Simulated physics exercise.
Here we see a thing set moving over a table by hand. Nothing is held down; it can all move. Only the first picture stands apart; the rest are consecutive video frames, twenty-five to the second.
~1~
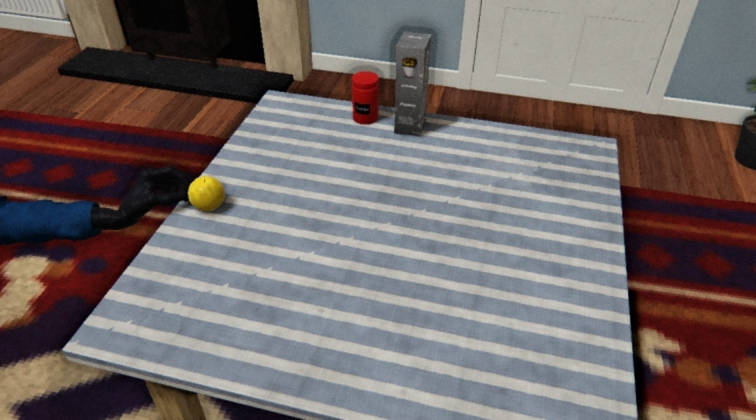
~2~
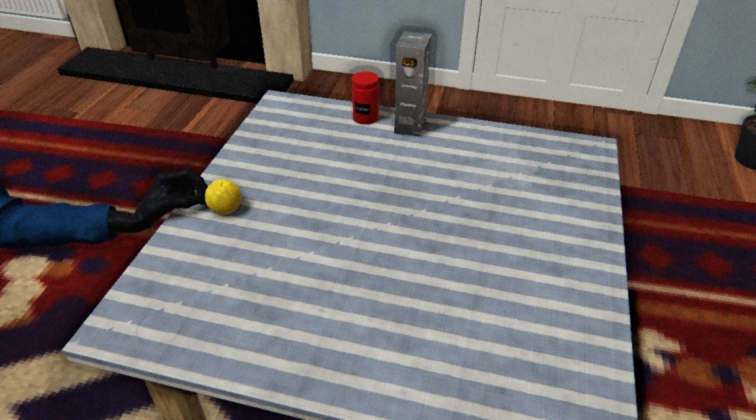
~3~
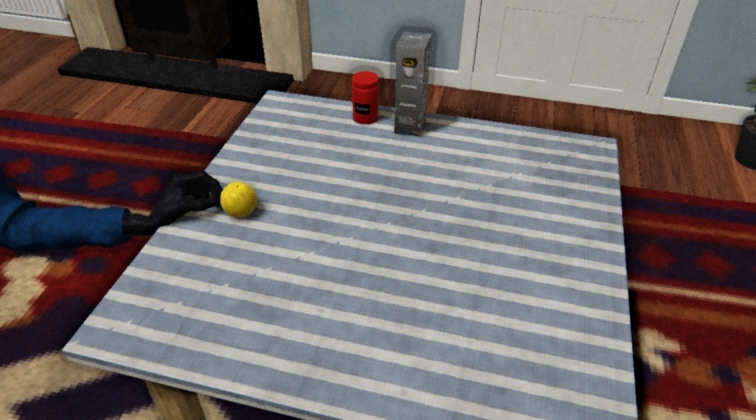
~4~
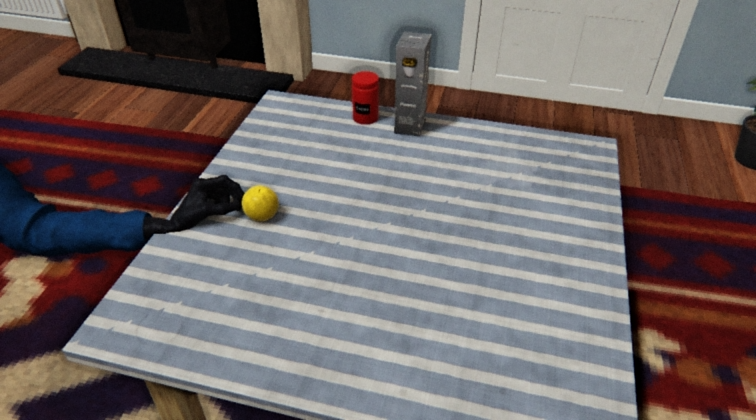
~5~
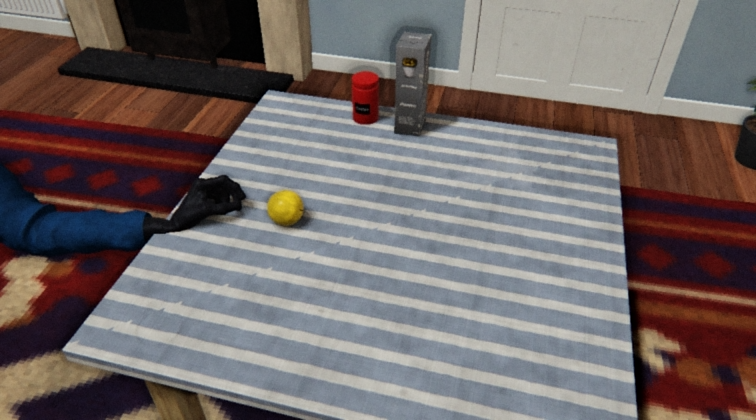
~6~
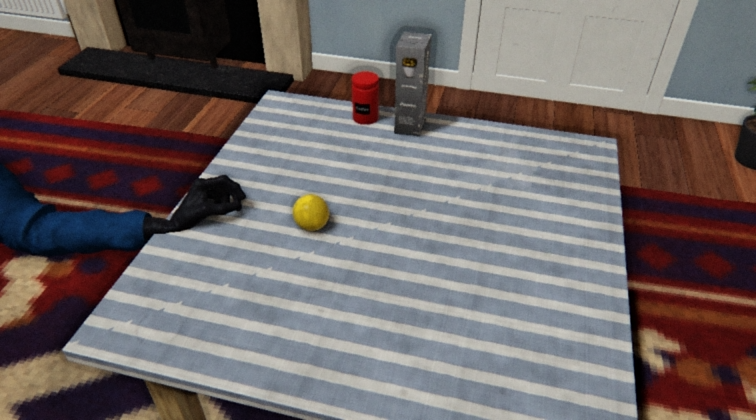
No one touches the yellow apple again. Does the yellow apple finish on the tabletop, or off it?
The yellow apple finishes off the table.
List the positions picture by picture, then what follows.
In the first picture, under the hand; yellow apple (207, 194).
In the second picture, under the hand; yellow apple (224, 197).
In the third picture, under the hand; yellow apple (239, 199).
In the fourth picture, yellow apple (261, 203).
In the fifth picture, yellow apple (286, 208) moved about its own width.
In the sixth picture, yellow apple (311, 212) moved about its own width.
Then, 0.20 s later than the last frame, yellow apple moved well along near (439, 236).
Then, 0.40 s later than the last frame, yellow apple moved well along near (571, 259).
Then, 0.70 s later than the last frame, yellow apple now off the table.
Then, 0.90 s later than the last frame, things are still on the move.
When it is over, off the table, yellow apple.
